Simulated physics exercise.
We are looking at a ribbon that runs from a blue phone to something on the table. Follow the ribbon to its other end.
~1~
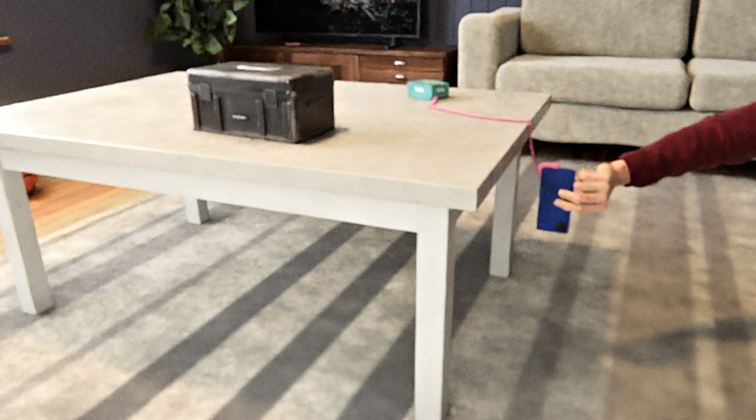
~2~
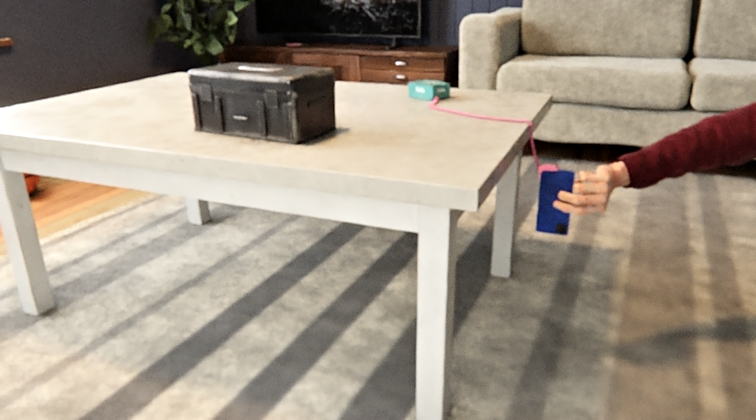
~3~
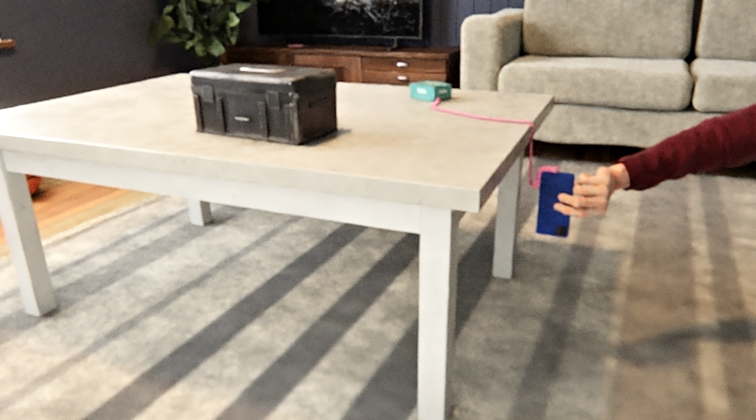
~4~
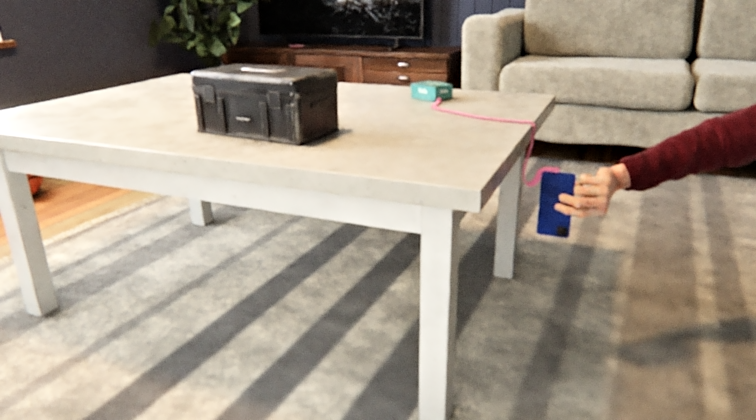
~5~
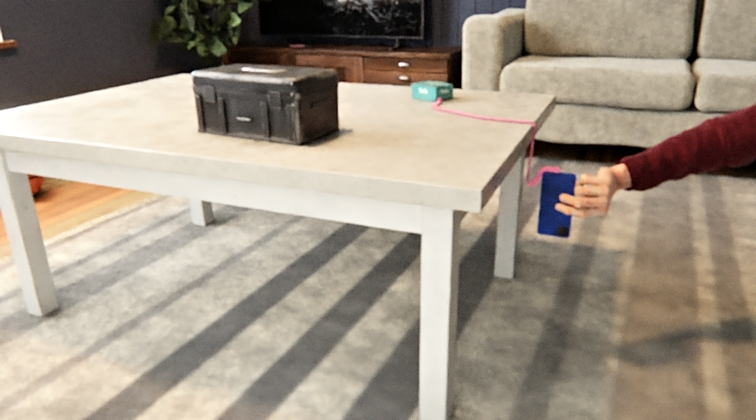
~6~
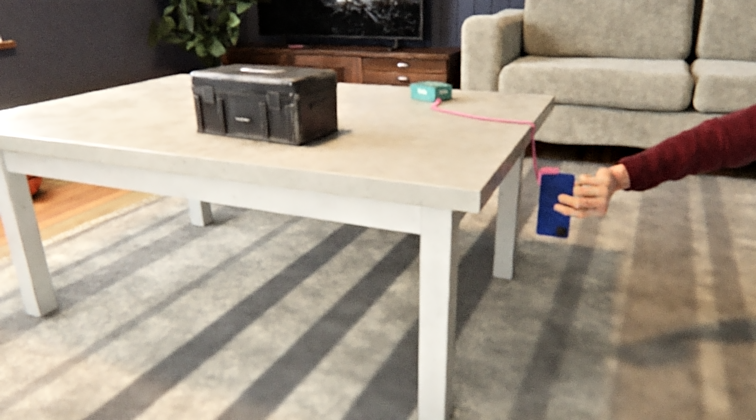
The clip opens on a pale table holding a black toolbox and a small turquoise box, with a pink ribbon running over the table's right edge to a blue phone in a hand. The ribbon's hanging part bends slightly, then straightens again, while the hand stays nearly still.
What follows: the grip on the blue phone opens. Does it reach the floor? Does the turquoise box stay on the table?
The blue phone drops all the way and the turquoise box is dragged off.
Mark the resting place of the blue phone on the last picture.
At about (543, 326).
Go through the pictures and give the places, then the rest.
In the first picture, blue phone (556, 200); black toolbox (259, 68); turquoise box (428, 82).
In the second picture, blue phone (555, 202).
In the third picture, blue phone (555, 204).
In the fourth picture, blue phone (556, 205); ribbon through (451, 112) (505, 120).
In the fifth picture, blue phone (556, 205); ribbon through (452, 112) (506, 120).
In the sixth picture, blue phone (555, 205); black toolbox (263, 70); turquoise box (431, 84); ribbon tied to the box, with little slack.
Then, 0.52 s later than the last view, phone on the floor near (543, 326); toolbox as before; box tugged along near (531, 110).
Then, 0.86 s later than the last view, phone on the floor near (543, 326); toolbox as before; box down on the floor.
Finally, phone on the floor near (543, 326); toolbox as before; box down on the floor. The blue phone reaches the floor and the turquoise box gets pulled over the edge.
